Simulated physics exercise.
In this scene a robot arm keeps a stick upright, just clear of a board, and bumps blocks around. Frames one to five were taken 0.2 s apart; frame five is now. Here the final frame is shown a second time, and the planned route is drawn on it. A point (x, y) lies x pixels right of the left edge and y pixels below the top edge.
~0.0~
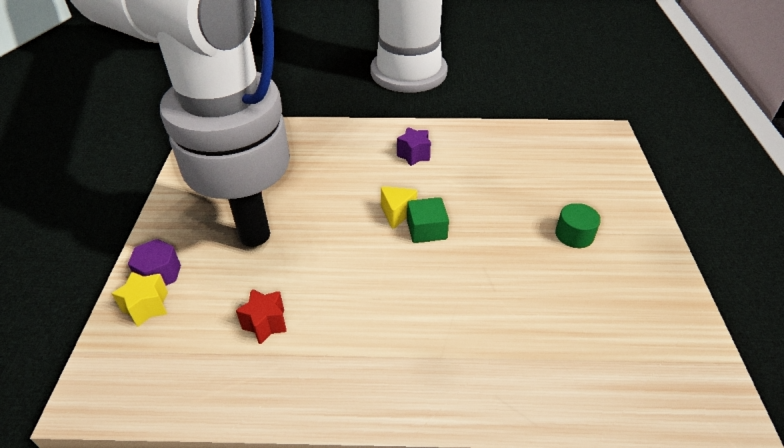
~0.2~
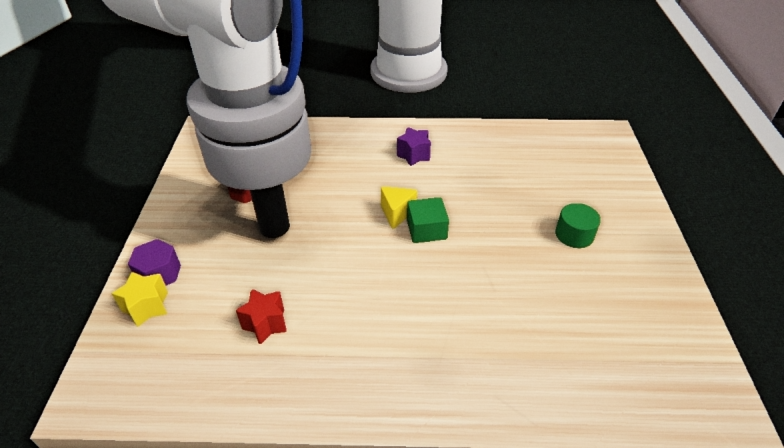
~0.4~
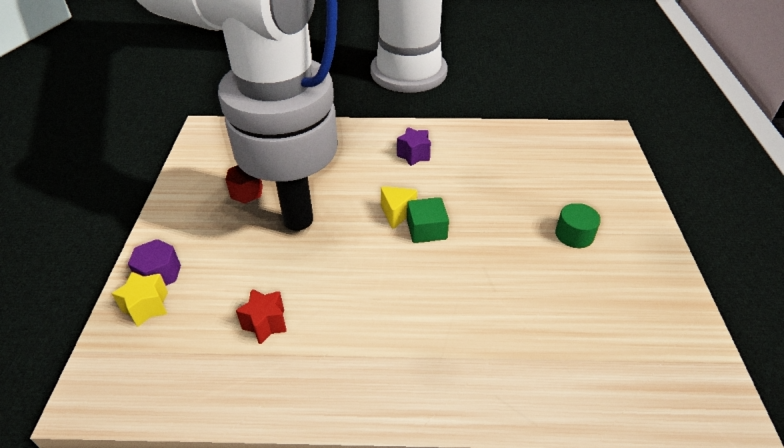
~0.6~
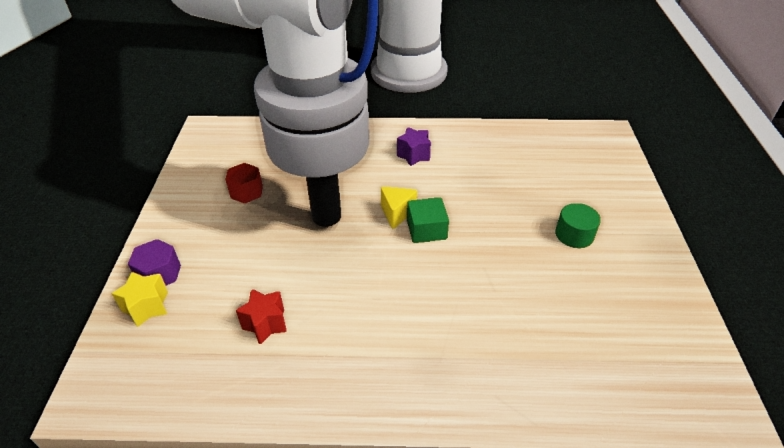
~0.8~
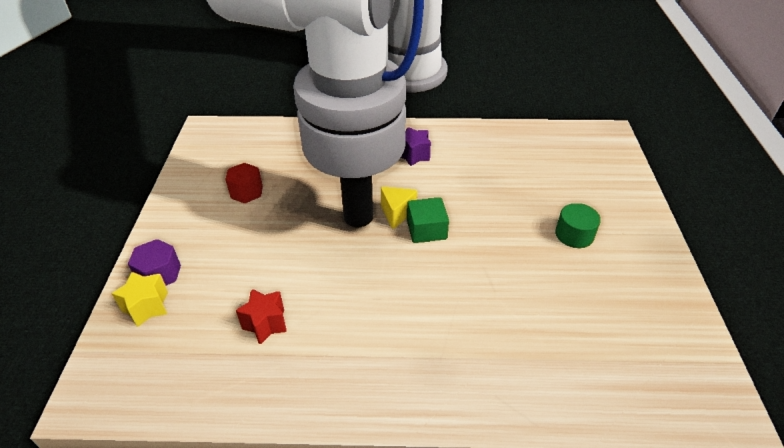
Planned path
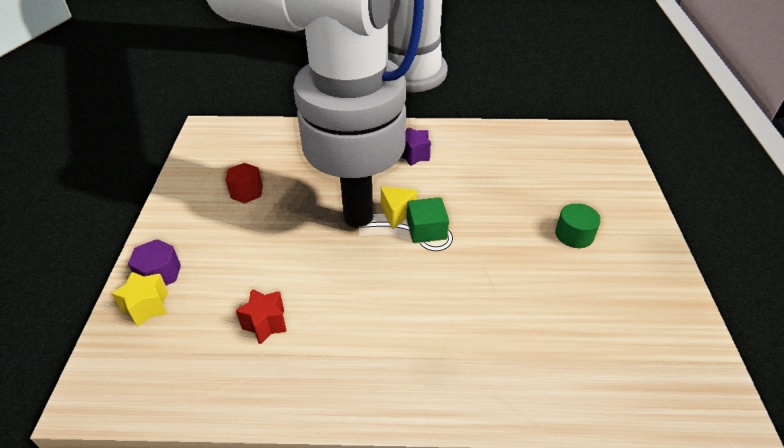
A robot arm with a black stick moved steadily right over a wooden board, uncovering a dark red block behind it and nearing a yellow triangle beside a green block, while every block stayed still.
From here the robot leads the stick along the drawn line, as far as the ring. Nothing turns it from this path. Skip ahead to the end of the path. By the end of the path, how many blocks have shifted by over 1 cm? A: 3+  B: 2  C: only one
The one that fits is B, 2.
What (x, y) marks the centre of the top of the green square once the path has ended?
It will likely be found at (469, 213).
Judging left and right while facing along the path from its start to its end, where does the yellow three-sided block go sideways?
Displaced left.
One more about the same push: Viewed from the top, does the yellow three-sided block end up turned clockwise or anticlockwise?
I'd predict that, seen from above, the yellow three-sided block rotates counter-clockwise.
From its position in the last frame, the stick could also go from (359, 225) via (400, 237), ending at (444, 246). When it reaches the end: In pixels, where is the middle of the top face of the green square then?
I predict (461, 206).
The drawn path runs from (359, 225) by way of (385, 224) and (411, 229) to (435, 238).
On the path given first. Halfway along, stick (400, 218); yellow three-sided block (411, 189), turned 30° anticlockwise; green square (436, 210), turned 30° clockwise.
At the end, stick (436, 230); yellow three-sided block (413, 188), turned 40° anticlockwise; green square (469, 213).
